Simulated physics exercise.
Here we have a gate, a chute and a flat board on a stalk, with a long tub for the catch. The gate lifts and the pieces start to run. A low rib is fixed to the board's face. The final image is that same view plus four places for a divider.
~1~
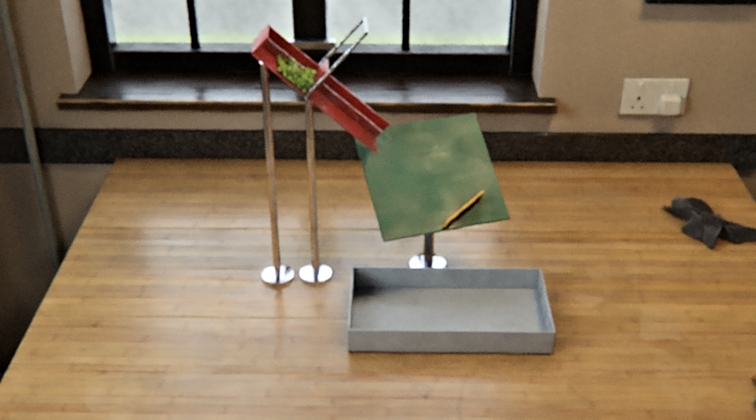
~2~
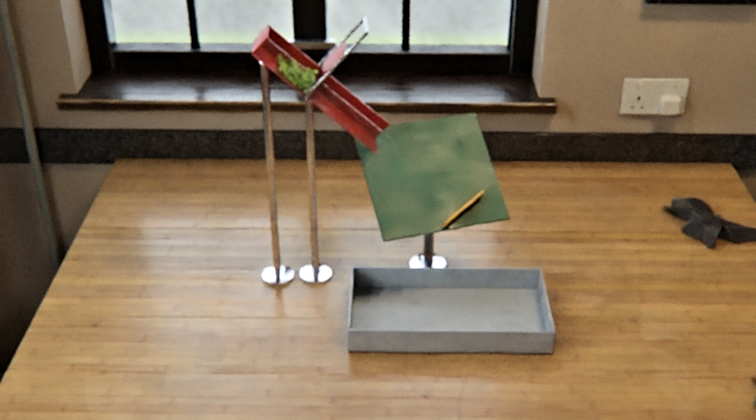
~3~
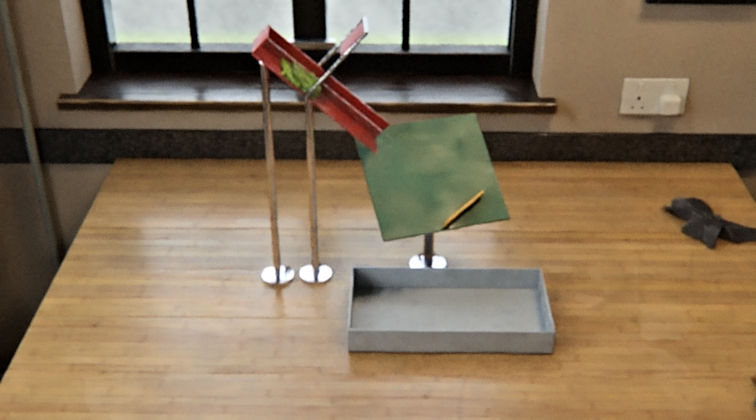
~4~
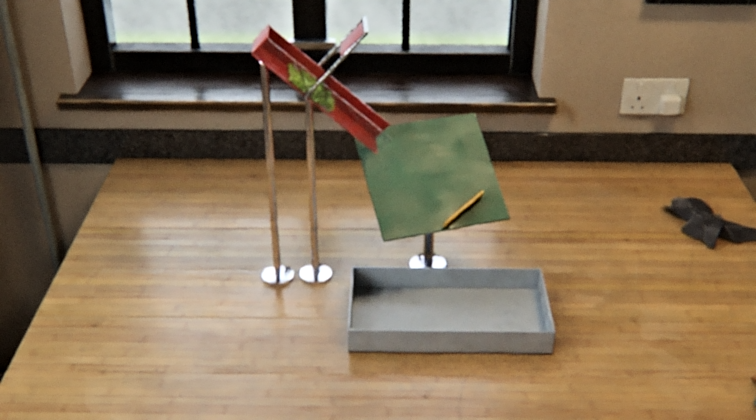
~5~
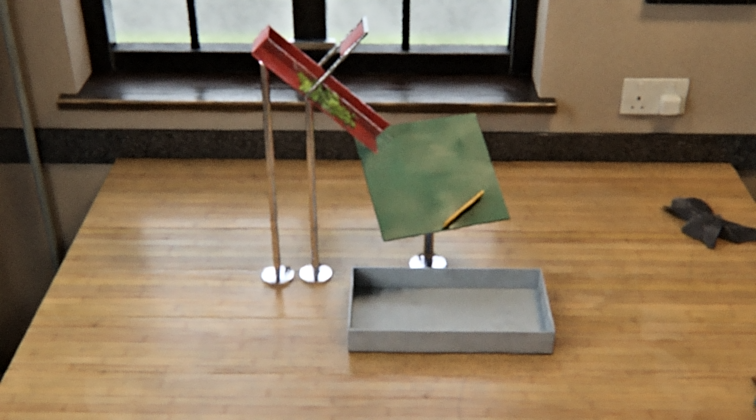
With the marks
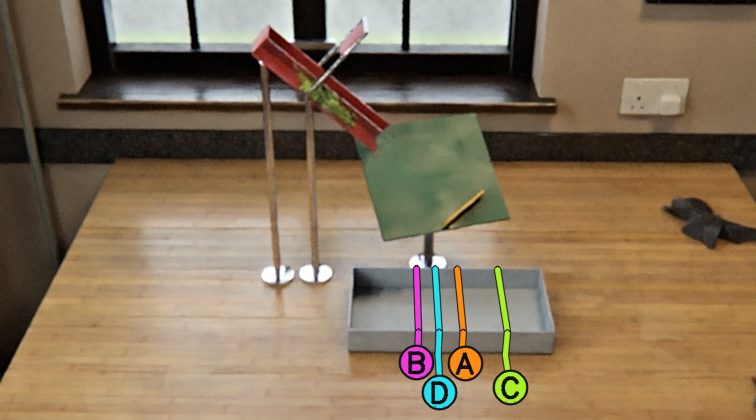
A red chute on two thin stands slopes down to the right before a window, its small green pieces bunched behind a raised gate, seen from slightly above in a steady view. Below its lower end, a tilted green board carries a yellow strip, with an empty grey tub in front on the wooden table and a dark bow-shaped object at right. The gate lifts slightly, and the pieces slide down the chute, stretching out past it.
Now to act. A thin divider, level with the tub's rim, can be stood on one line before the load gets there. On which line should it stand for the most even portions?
D beats the others.
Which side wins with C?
Left.
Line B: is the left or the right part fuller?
Right.
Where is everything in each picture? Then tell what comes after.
In the first frame, load behind the gate (298, 73), dried peas; lip of the chute (376, 146), sloping fairly steeply.
In the second frame, middle of the board (431, 174), tilted fairly steeply; middle of its low edge (448, 229); of its high edge (415, 122).
In the third frame, front corners of the tub (349, 330) and (555, 332), empty; front of the load (318, 91).
In the fourth frame, middle of the load (314, 86); its front (332, 108), roughly a third of the way to the lip; rib from (484, 191) to (446, 222).
In the fifth frame, middle of the load (328, 98); its front (353, 116), roughly two thirds of the way to the lip.
On the marked copy, line A crosses the front rim at (463, 331); line B crosses the front rim at (418, 330); line C crosses the front rim at (507, 331); line D crosses the front rim at (439, 330).
For line A, of what is caught, the larger part on the left of the divider, about a tenth on the right.
For line B, of what is caught, just a few on the left of the divider, almost all on the right.
For line C, of what is caught, almost all on the left of the divider, about a tenth on the right.
For line D, of what is caught, roughly a third on the left of the divider, roughly two thirds on the right.
